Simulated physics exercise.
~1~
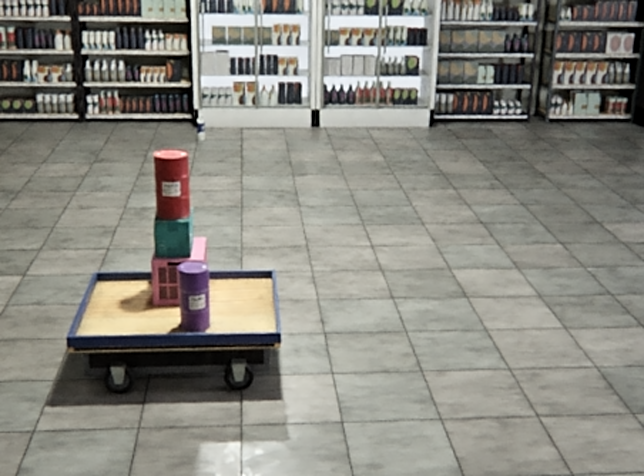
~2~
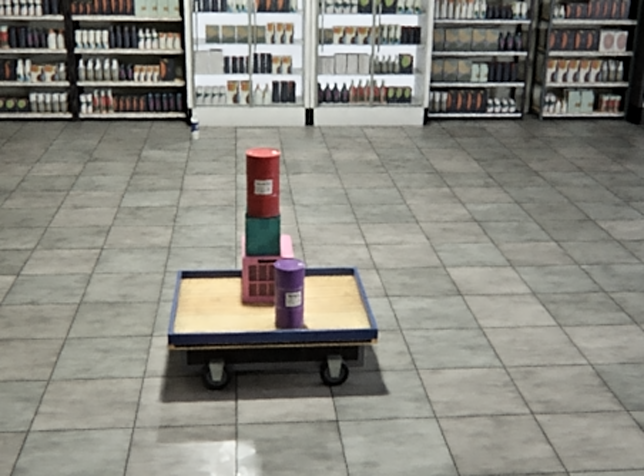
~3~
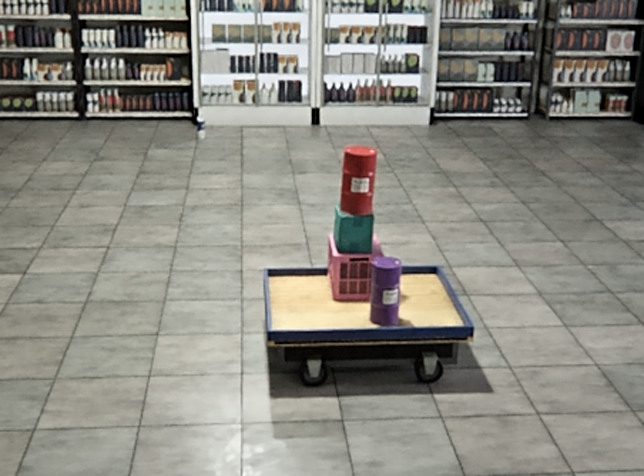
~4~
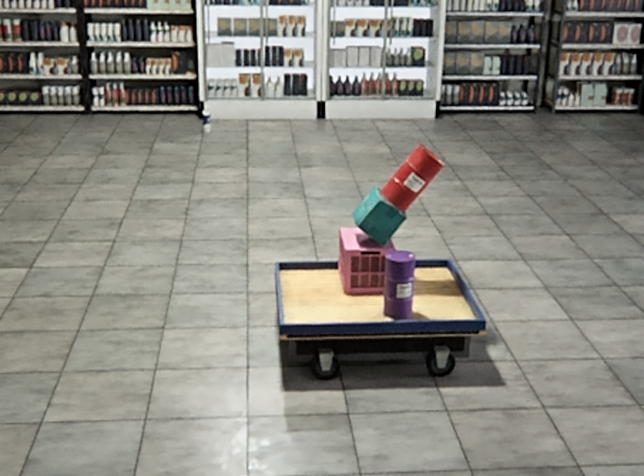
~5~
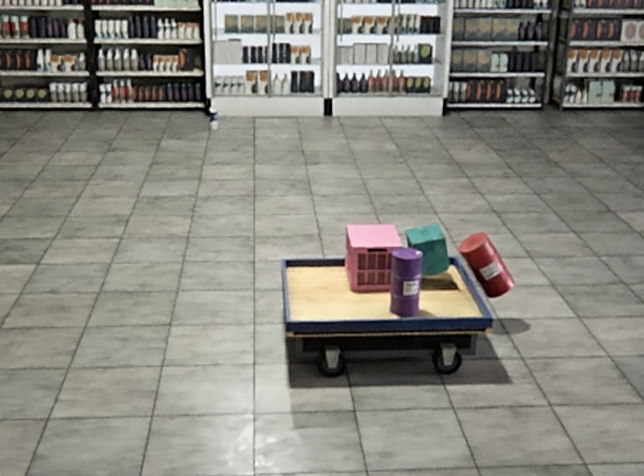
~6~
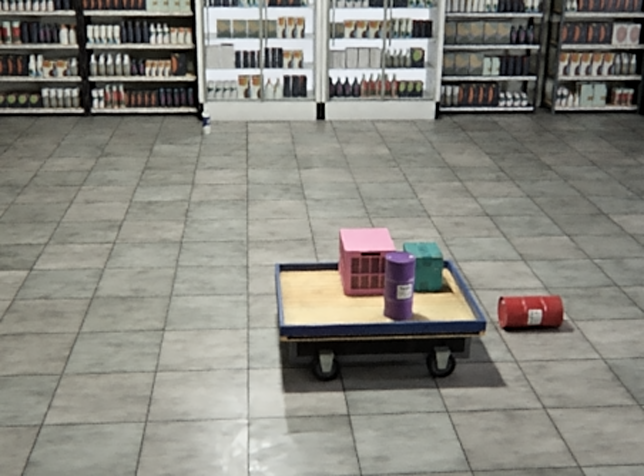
The footage shows a cart carrying a red canister stacked on a turquoise box and pink crate, beside a purple canister, rolling right and stopping. The box and red canister topple rightward; the box lands overturned on the deck, while the red canister ends on its side on the floor.
